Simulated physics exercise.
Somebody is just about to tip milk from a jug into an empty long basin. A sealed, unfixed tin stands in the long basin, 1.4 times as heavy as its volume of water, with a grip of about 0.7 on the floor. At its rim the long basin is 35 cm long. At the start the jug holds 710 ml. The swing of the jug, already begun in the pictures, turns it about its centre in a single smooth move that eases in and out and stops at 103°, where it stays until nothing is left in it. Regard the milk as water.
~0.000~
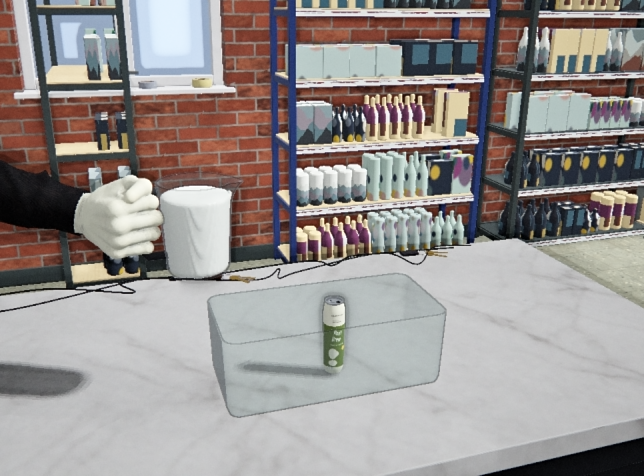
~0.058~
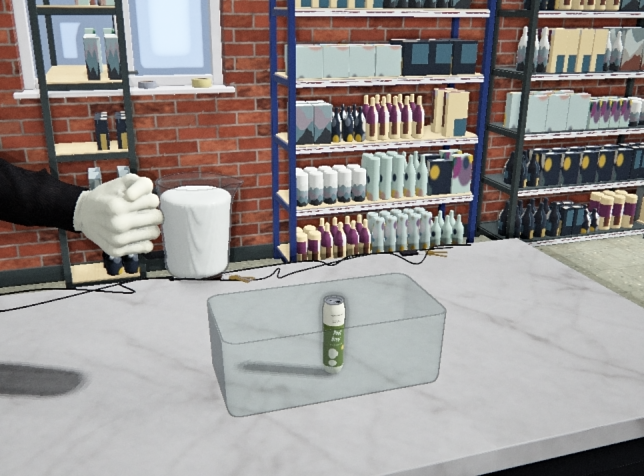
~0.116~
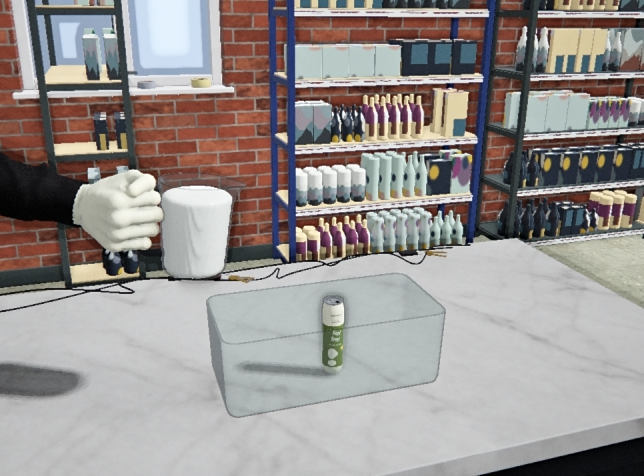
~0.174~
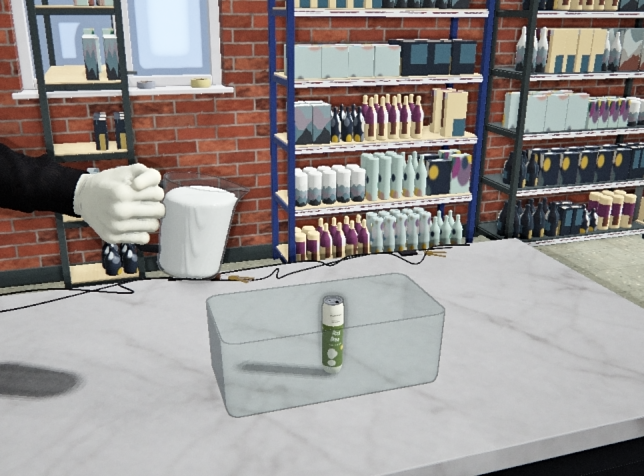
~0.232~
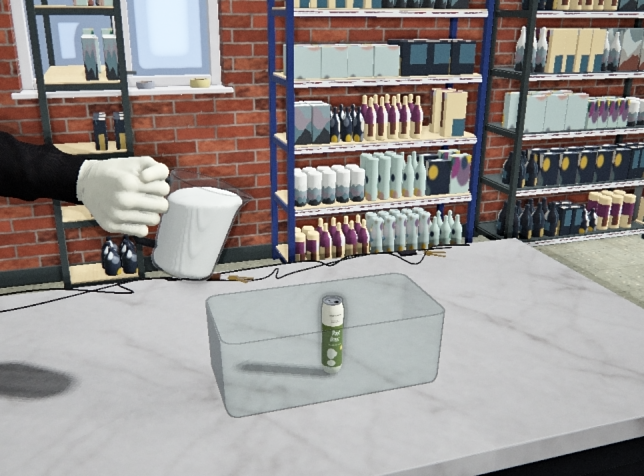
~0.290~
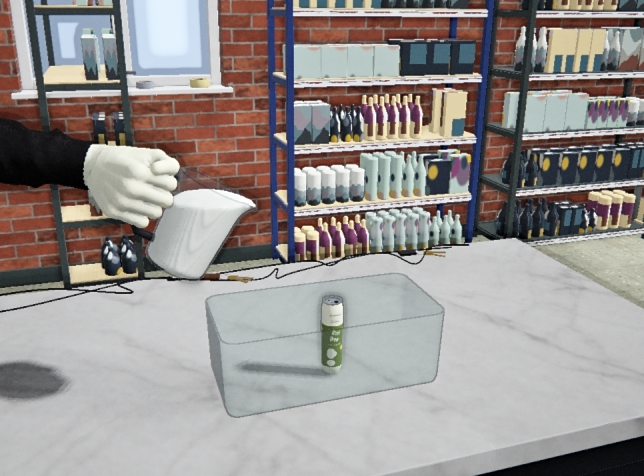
The video shows a white-gloved hand holding a jug of white liquid above a marble-patterned counter, beside a clear long basin with a small green tin, then gradually tilting the jug to the right while shelves of bottles stand behind.
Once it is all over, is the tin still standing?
Yes - odds are it weathers it.
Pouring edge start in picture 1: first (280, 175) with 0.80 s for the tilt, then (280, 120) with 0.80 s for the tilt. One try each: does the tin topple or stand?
Trial 1 - tin tips; trial 2 - tin stays standing.
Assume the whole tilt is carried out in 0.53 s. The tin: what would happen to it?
Then the tin does not tip.
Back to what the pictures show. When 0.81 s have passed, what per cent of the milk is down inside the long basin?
I'd put it at roughly 62 per cent.
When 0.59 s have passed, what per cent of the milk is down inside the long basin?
I'd estimate some 12 percent of the liquid.
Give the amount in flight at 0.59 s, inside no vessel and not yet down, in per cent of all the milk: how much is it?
22 %.
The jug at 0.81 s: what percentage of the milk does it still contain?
About 20 percent.
By 0.59 s the tilt is 87° and 65 per cent is still to pour; the tin stands where it began.
By 0.81 s the tilt is 103° and 20 per cent is still to pour; the tin stands where it began.
By 1.05 s the tilt is 103° and 3 per cent is still to pour; the tin stands where it began.
By 1.30 s the tilt is 103° and 0 per cent is still to pour; the tin stands where it began.
At rest the tin stands where it began.
